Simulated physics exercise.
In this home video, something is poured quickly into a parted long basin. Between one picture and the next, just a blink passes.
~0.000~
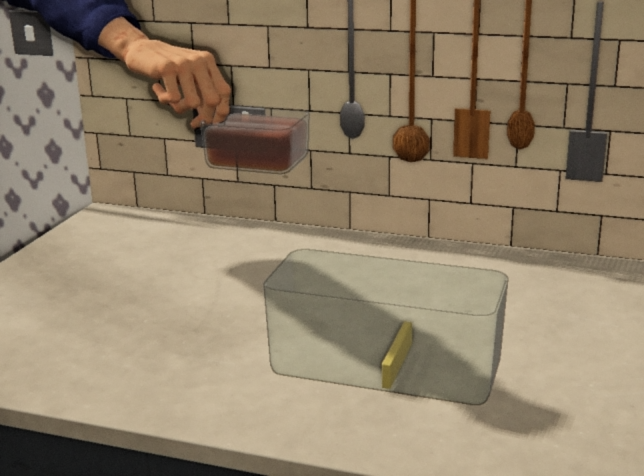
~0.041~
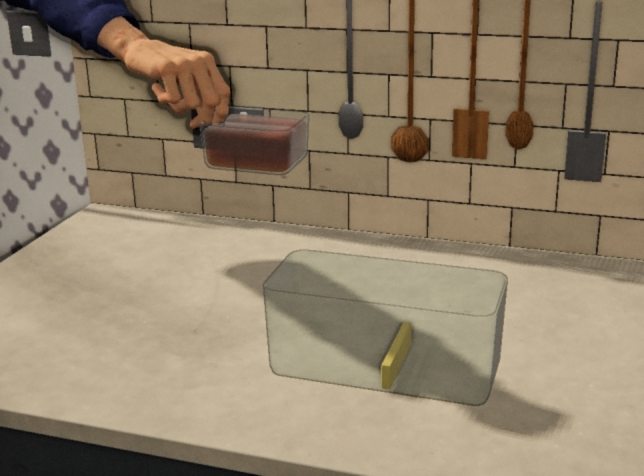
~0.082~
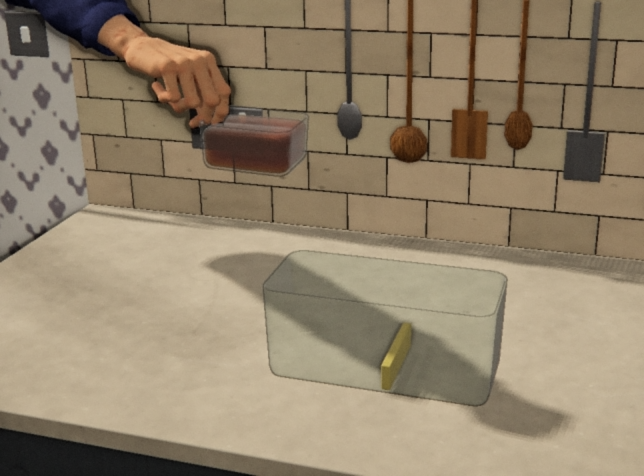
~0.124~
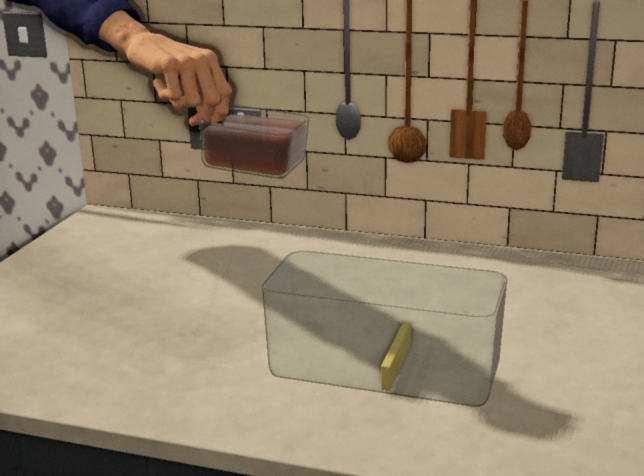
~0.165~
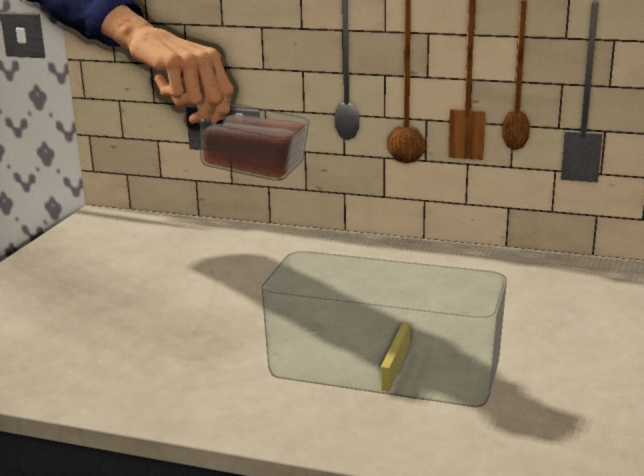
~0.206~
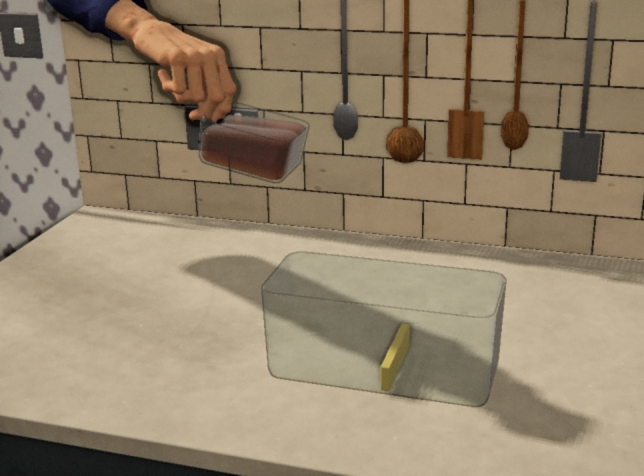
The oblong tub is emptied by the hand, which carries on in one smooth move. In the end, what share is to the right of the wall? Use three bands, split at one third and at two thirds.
Under a third ends up there.
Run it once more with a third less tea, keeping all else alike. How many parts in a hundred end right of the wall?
Some 10 parts in a hundred.
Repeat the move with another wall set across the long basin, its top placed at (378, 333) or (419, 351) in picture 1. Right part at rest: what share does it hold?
Result: 20 % first, 20 % second.
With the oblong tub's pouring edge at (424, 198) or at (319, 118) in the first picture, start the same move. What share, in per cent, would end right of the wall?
First place gives some 80 %, second place some 25 %.
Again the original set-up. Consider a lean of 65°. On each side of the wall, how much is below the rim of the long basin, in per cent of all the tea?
So the left part has 10 percent, while the right part has 0.
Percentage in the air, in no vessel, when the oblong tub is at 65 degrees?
Something like 45 per cent of it.
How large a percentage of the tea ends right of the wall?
Close to 10 percent.
A moment on, the oblong tub is tipped part way and 47 per cent is still to pour, 10 is left of the wall and 0 right of it.
Next, the oblong tub is tipped on its side and 10 per cent is still to pour, 76 is left of the wall and 3 right of it.
Then the oblong tub is tipped on its side and 2 per cent is still to pour, 87 is left of the wall and 8 right of it.
Later the oblong tub is tipped on its side and 0 per cent is still to pour, 90 is left of the wall and 8 right of it.
Finally, 90 per cent lies left of the wall, 8 right of it and 1 outside.
